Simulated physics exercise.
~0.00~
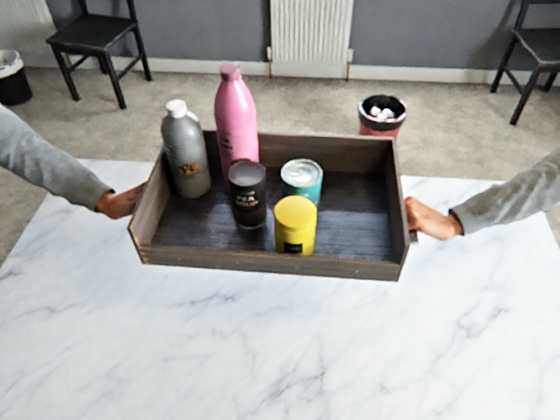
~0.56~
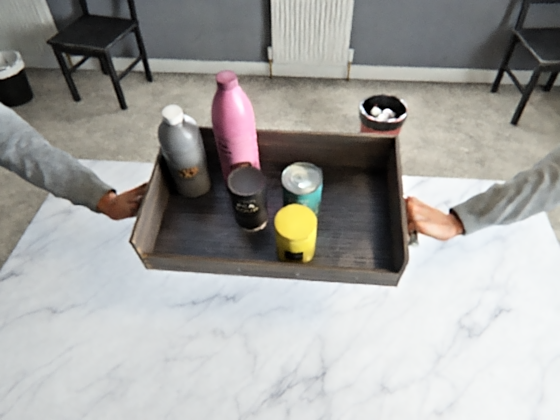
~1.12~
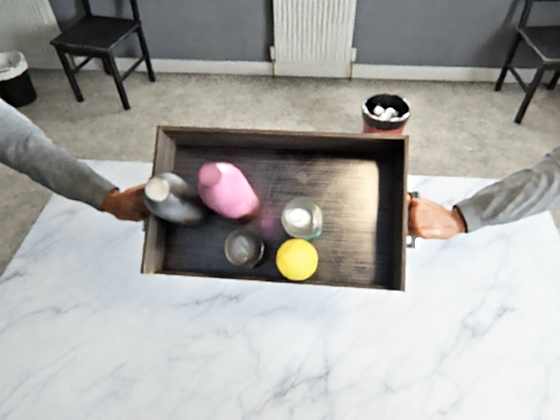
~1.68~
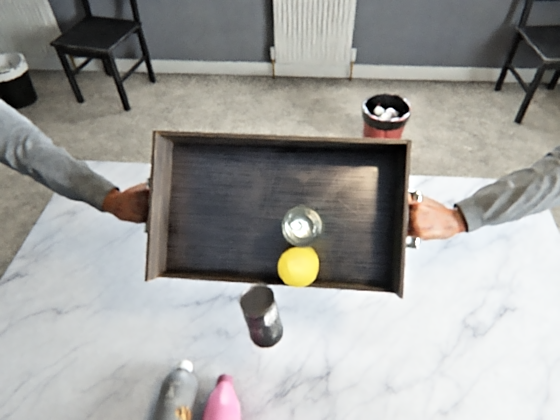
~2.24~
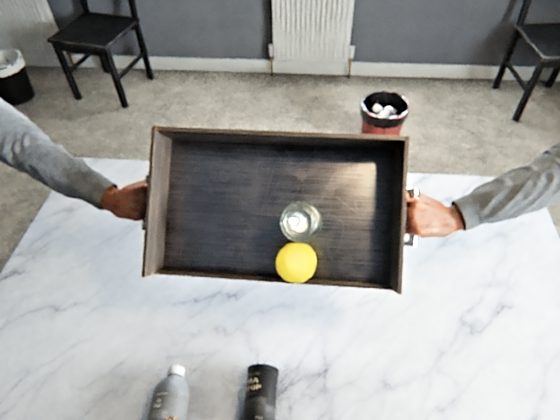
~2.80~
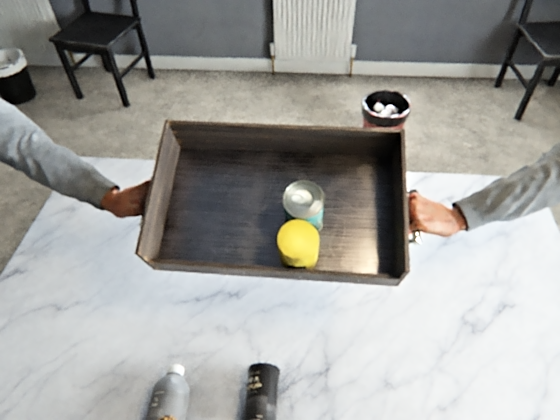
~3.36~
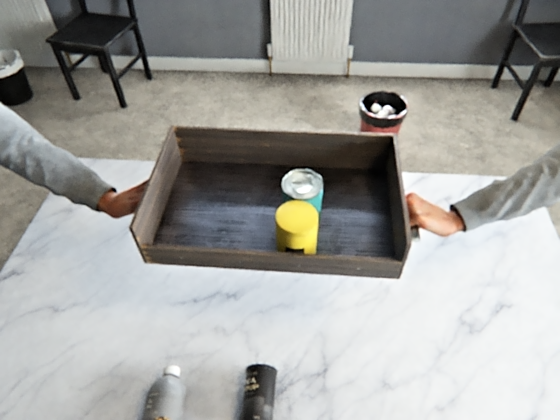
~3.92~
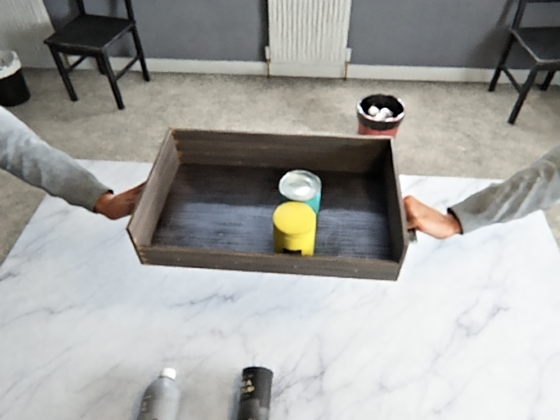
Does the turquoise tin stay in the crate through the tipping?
Yes, the turquoise tin stays in the crate and ends upright behind the yellow jar, whereas the pink bottle falls out over the near side.
